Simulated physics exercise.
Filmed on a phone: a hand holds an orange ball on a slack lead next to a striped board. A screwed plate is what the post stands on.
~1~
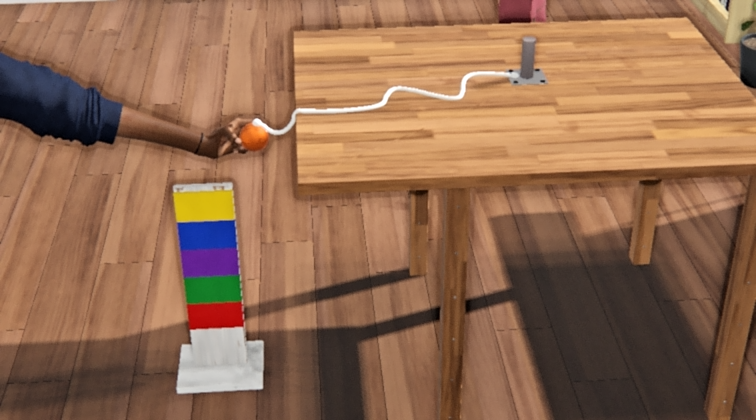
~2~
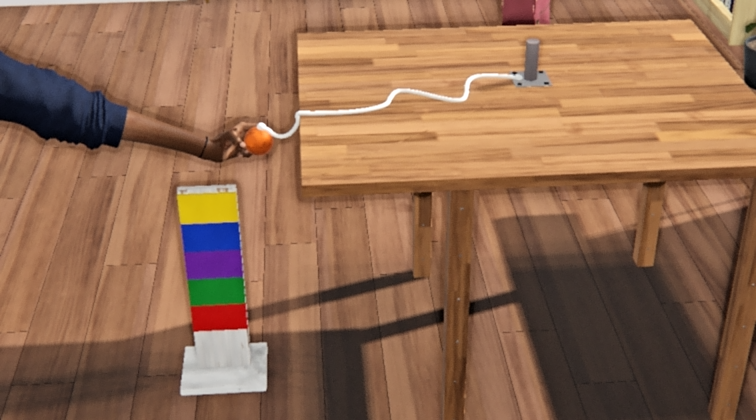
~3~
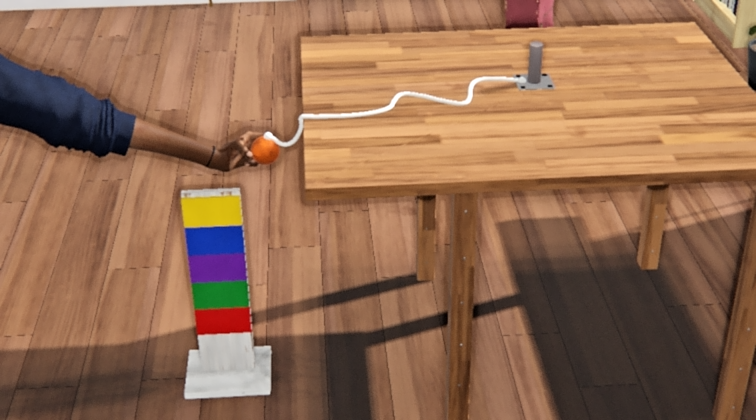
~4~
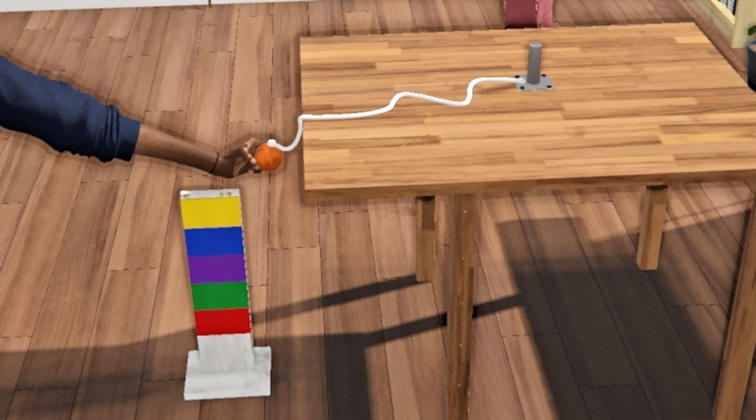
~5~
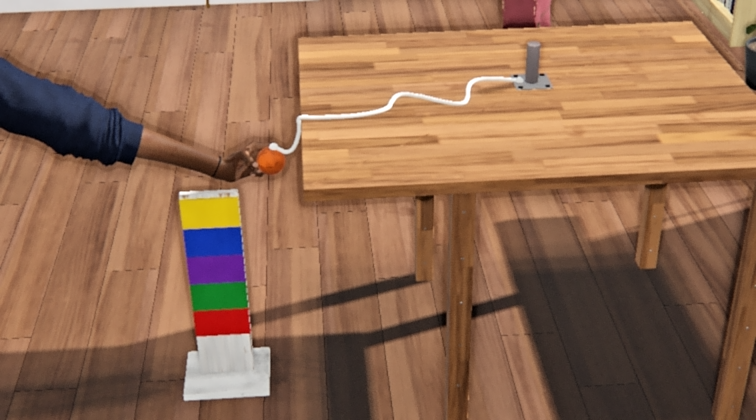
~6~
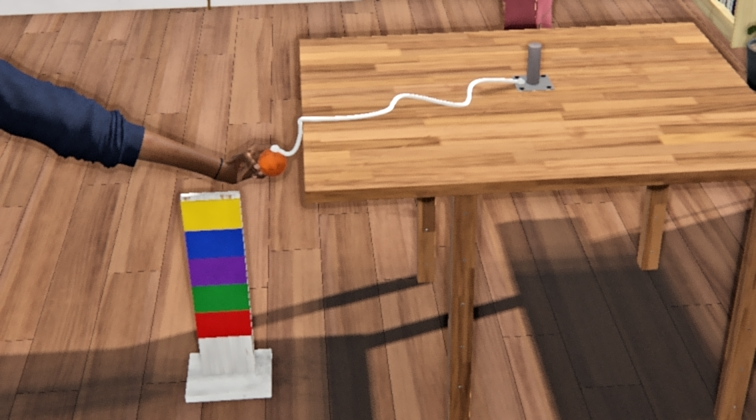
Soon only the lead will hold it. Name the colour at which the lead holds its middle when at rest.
Blue.
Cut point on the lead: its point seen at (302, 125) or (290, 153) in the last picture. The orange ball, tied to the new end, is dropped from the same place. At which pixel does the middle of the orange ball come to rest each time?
Roughly (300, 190), (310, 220).
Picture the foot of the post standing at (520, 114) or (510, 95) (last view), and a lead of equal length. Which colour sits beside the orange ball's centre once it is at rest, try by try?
The first case gives purple, the second gives purple.
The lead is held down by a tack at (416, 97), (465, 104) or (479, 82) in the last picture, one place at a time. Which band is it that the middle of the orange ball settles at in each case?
Results, in sequence: Yellow / yellow / blue.
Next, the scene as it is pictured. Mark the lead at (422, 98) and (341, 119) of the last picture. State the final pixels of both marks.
Near (380, 101) and (302, 136).
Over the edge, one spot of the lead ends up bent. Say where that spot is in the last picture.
(368, 116).
A little later, ball near (323, 232); level with blue.
Next, ball near (299, 231); level with blue.
When it is over, ball near (305, 231); level with blue. The lead holds its middle at blue.
